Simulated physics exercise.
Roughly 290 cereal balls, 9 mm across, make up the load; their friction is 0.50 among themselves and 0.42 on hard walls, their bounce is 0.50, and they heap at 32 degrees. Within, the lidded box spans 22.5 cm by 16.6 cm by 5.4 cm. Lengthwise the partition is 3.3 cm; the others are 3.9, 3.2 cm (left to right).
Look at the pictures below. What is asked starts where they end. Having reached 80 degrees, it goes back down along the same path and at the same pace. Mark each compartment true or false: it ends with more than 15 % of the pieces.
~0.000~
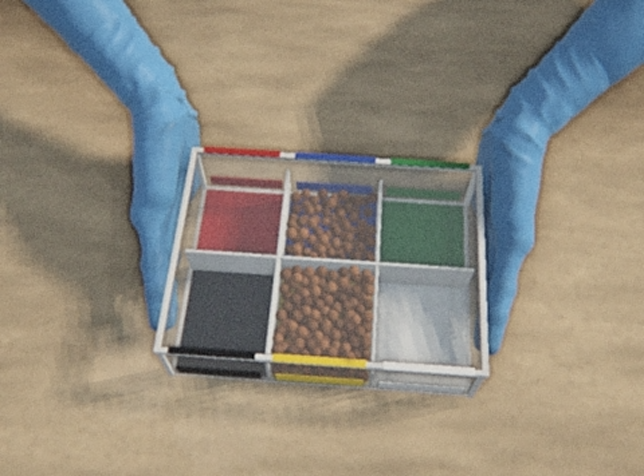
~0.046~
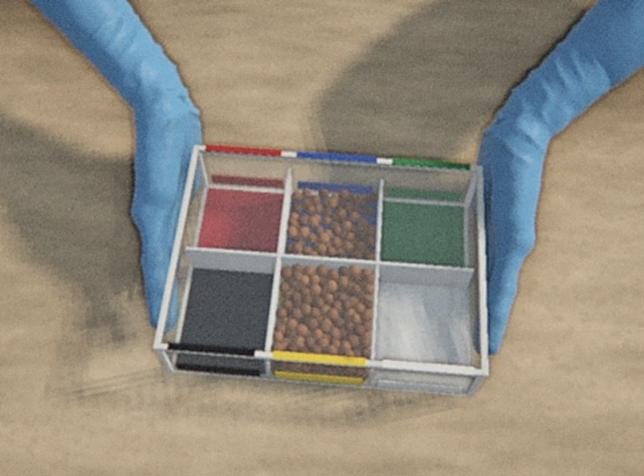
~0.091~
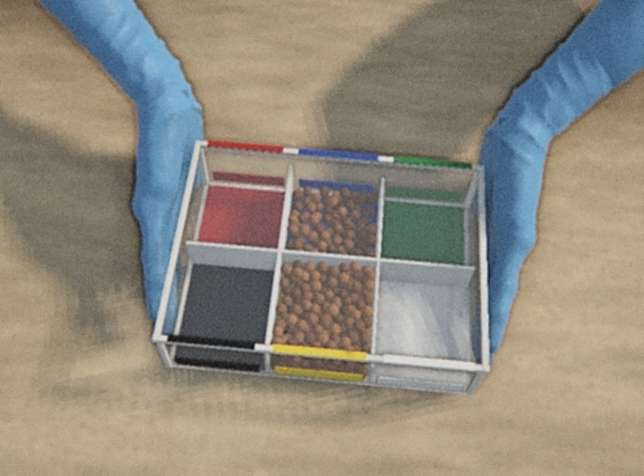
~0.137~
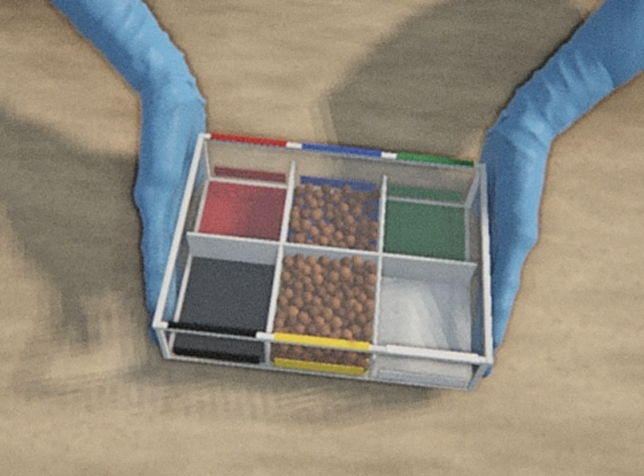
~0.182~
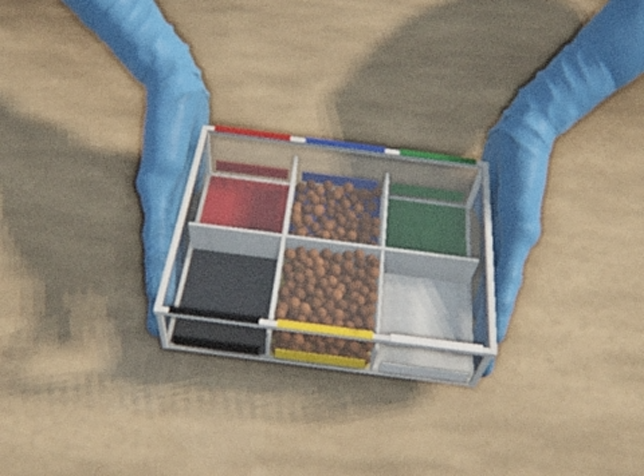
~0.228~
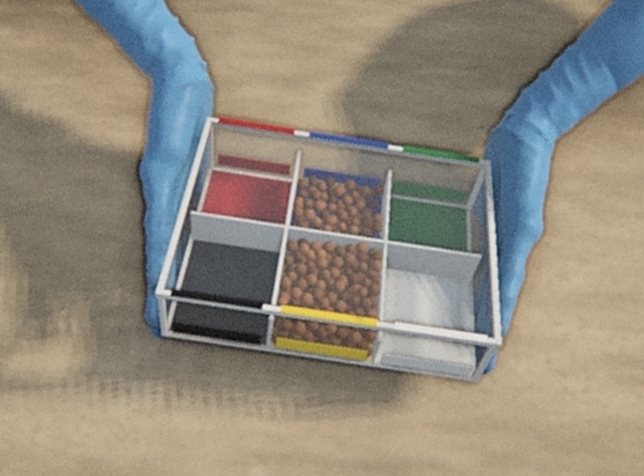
Red: False, blue: True, green: True, yellow: True, white: False, black: False.
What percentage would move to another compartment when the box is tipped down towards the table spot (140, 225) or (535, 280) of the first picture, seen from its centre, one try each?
Estimate: Some 15 % and some 30 % respectively.
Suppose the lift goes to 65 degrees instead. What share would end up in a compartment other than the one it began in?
15 %.
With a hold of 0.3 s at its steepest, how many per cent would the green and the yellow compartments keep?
Then, in per cent: Green 30; yellow 35.
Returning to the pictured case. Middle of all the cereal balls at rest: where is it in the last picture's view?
I'd say roughly (359, 228).
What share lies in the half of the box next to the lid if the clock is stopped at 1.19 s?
Close to 30 in a hundred.
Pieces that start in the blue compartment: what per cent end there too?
Something like 100 in a hundred.
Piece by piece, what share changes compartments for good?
About 35 percent of it.
After 1.19 s, tilt 80 degrees; blue 40 %, green 5 %, yellow 55 %.
After 1.83 s, tilt 36 degrees; blue 40 %, green 25 %, yellow 35 %.
After 2.51 s, tilt 0 degrees; blue 40 %, green 25 %, yellow 35 %.
By 3.0 s all is still; red 0 %, blue 40 %, green 25 %, yellow 35 %, white 0 %, black 0 %.
